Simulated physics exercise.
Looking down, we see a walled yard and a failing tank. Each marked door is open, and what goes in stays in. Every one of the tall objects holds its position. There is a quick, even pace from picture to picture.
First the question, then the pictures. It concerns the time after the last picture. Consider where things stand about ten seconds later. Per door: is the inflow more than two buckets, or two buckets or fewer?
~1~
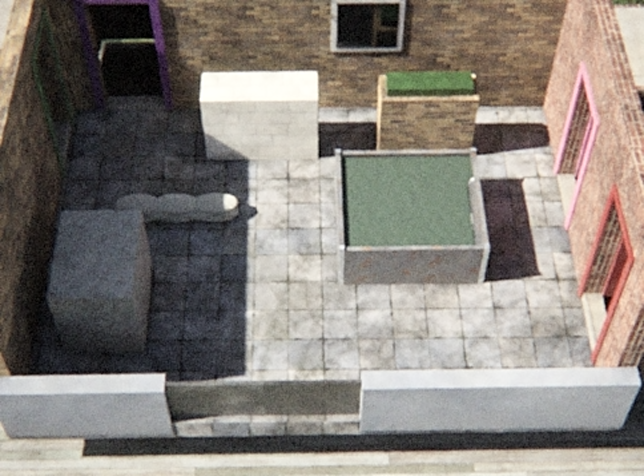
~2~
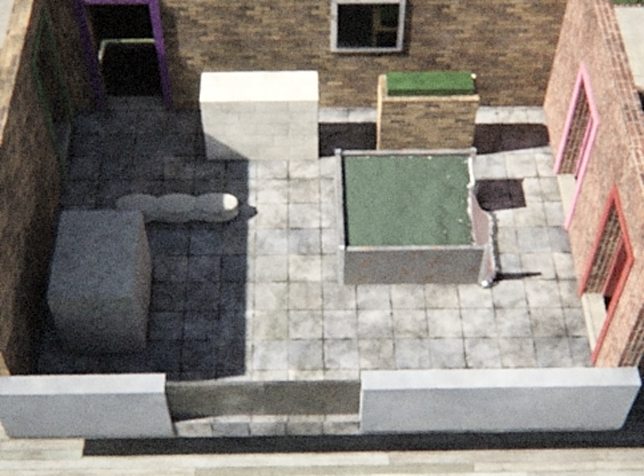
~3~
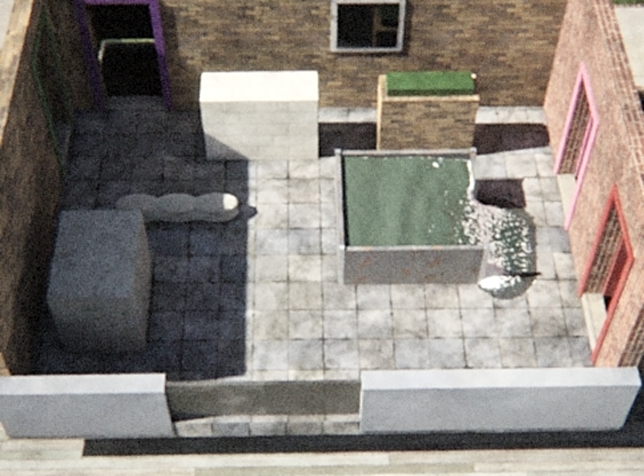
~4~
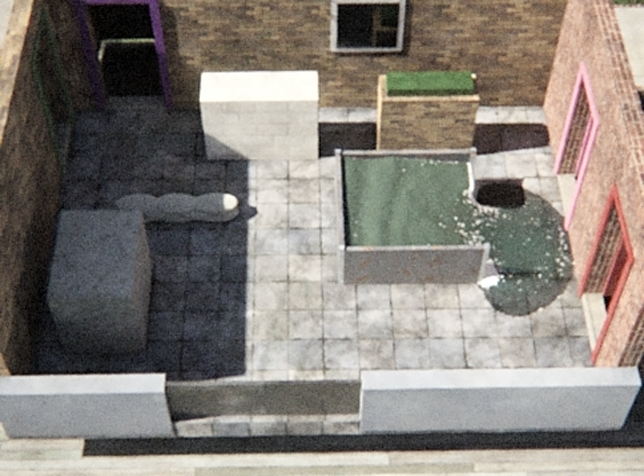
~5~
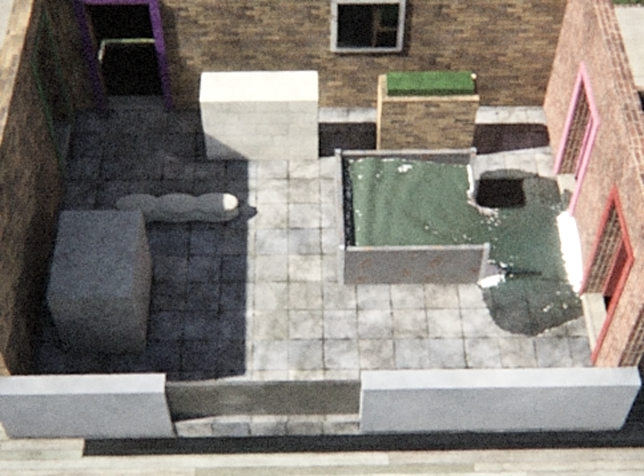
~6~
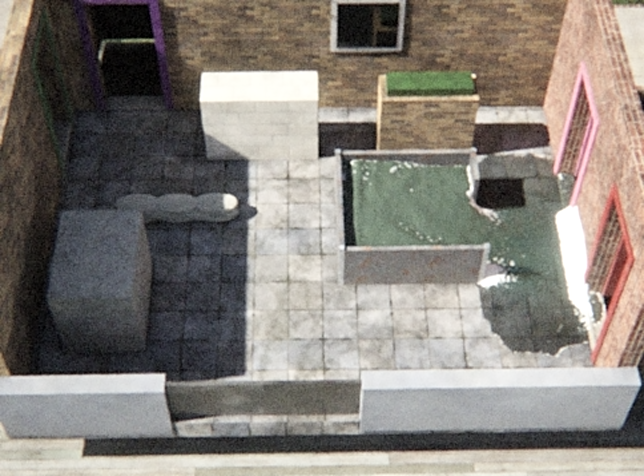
Pink door - more than two; red door - more than two; green door - two or fewer; purple door - two or fewer.
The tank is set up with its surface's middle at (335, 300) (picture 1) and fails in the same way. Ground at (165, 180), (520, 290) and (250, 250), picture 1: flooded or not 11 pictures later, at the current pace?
Going through the three spots in turn: Stays untouched, gets wet, stays untouched.
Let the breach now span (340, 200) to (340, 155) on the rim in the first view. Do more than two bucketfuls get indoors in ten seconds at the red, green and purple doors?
With the breach there, the red door stays within limits, the green door overshoots and the purple door overshoots.
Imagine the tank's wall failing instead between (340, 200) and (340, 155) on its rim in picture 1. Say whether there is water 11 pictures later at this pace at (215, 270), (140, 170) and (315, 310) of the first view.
Submerged, submerged, unwetted.
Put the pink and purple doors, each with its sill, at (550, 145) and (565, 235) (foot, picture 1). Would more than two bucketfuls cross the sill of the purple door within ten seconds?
Purple door: Goes past it.
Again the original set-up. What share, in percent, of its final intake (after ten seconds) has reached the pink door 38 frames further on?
Approximately 95 in a hundred, I reckon.
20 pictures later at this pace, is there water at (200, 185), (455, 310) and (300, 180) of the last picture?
As listed, the points end up high and dry, soaked and high and dry.
A moment on, water covers 15 % of the floor; the pink door over two buckets in, the red door under two buckets in, the green door not reached, the purple door not reached.
Next, water covers 25 % of the floor; the pink door far over two buckets in, the red door over two buckets in, the green door not reached, the purple door not reached.
Then, water covers 45 % of the floor; the pink door far over two buckets in, the red door over two buckets in, the green door not reached, the purple door not reached.
Later, water covers 75 % of the floor; the pink door far over two buckets in, the red door far over two buckets in, the green door not reached, the purple door wet at the sill, nothing in.
In the end, water covers 95 % of the floor; the pink door far over two buckets in, the red door far over two buckets in, the green door wet at the sill, nothing in, the purple door wet at the sill, nothing in.
